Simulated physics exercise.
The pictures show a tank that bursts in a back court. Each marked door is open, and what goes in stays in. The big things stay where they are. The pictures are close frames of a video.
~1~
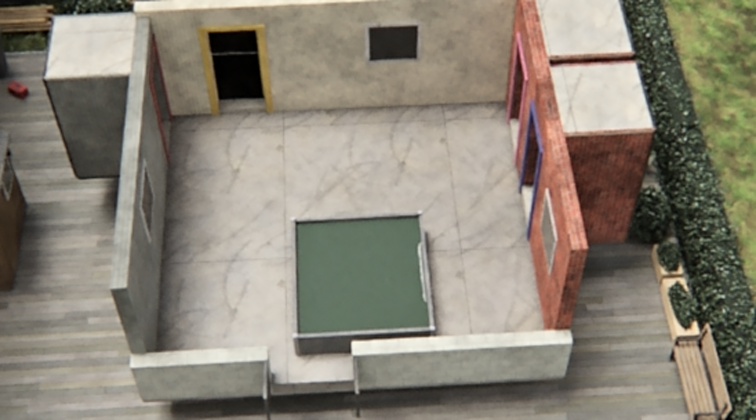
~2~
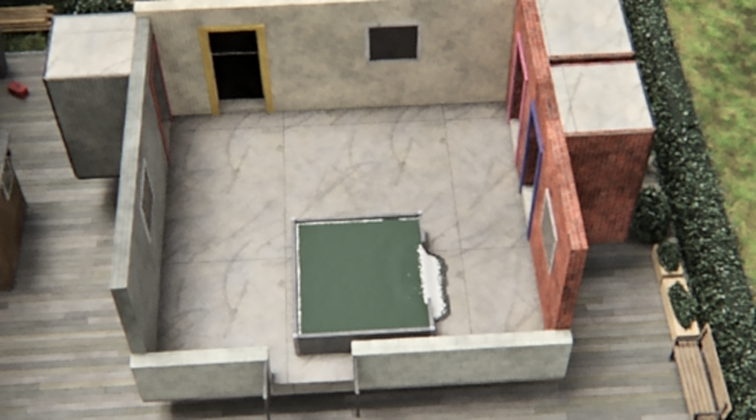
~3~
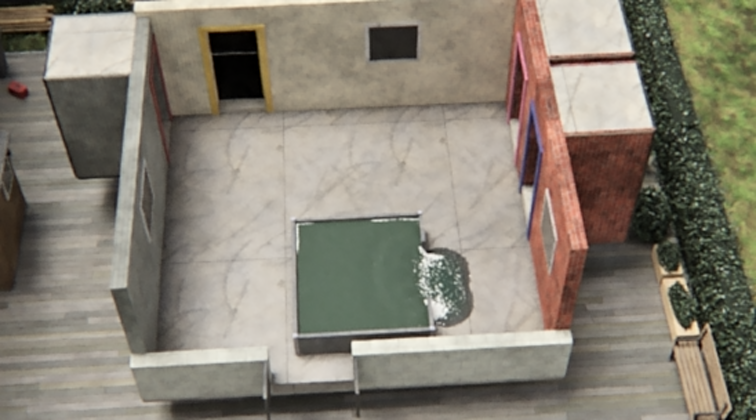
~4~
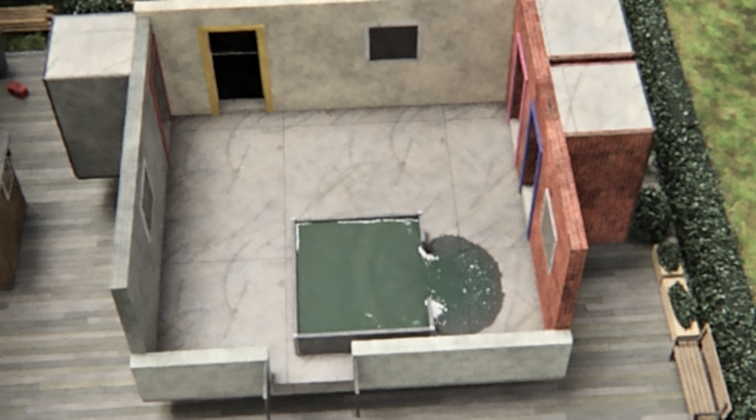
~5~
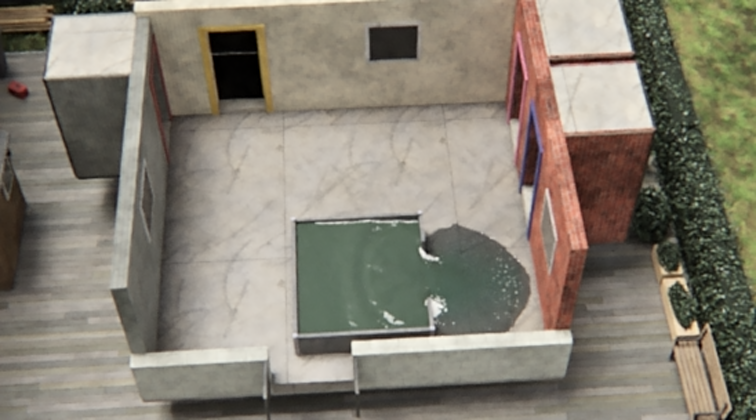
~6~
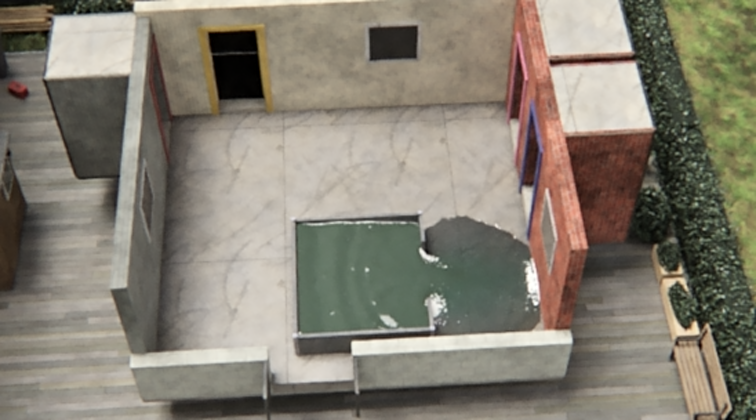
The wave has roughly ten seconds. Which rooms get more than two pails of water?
The blue door holds within the limit; the yellow door holds within the limit; the red door holds within the limit; the pink door holds within the limit.
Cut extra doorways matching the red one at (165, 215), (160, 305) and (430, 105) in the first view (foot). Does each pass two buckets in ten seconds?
One after the other: Lets less in, lets less in, floods.
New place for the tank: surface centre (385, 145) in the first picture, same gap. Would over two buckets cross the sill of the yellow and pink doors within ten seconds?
Then: The yellow one stays under, the pink one passes that mark.
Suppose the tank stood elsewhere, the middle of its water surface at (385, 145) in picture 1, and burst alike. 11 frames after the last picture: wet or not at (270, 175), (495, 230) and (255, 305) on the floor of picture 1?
One after the other: Not flooded, awash, not flooded.
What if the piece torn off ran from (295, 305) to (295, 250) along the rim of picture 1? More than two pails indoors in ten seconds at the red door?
Then: The red door goes over.
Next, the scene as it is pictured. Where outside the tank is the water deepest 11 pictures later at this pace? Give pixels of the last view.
Around (533, 319).
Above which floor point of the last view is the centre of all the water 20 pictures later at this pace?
Roughly at (417, 273).
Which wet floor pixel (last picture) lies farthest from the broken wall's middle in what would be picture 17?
Roughly at (500, 123).
A moment on, water covers 15 % of the floor; the blue door wet at the sill, nothing in, the yellow door not reached, the red door not reached, the pink door not reached.
Next, water covers 20 % of the floor; the blue door wet at the sill, nothing in, the yellow door not reached, the red door not reached, the pink door wet at the sill, nothing in.
Then, water covers 35 % of the floor; the blue door wet at the sill, nothing in, the yellow door not reached, the red door not reached, the pink door wet at the sill, nothing in.
Later, water covers 60 % of the floor; the blue door wet at the sill, nothing in, the yellow door wet at the sill, nothing in, the red door not reached, the pink door wet at the sill, nothing in.
In the end, water covers 90 % of the floor; the blue door wet at the sill, nothing in, the yellow door wet at the sill, nothing in, the red door under two buckets in, the pink door wet at the sill, nothing in.
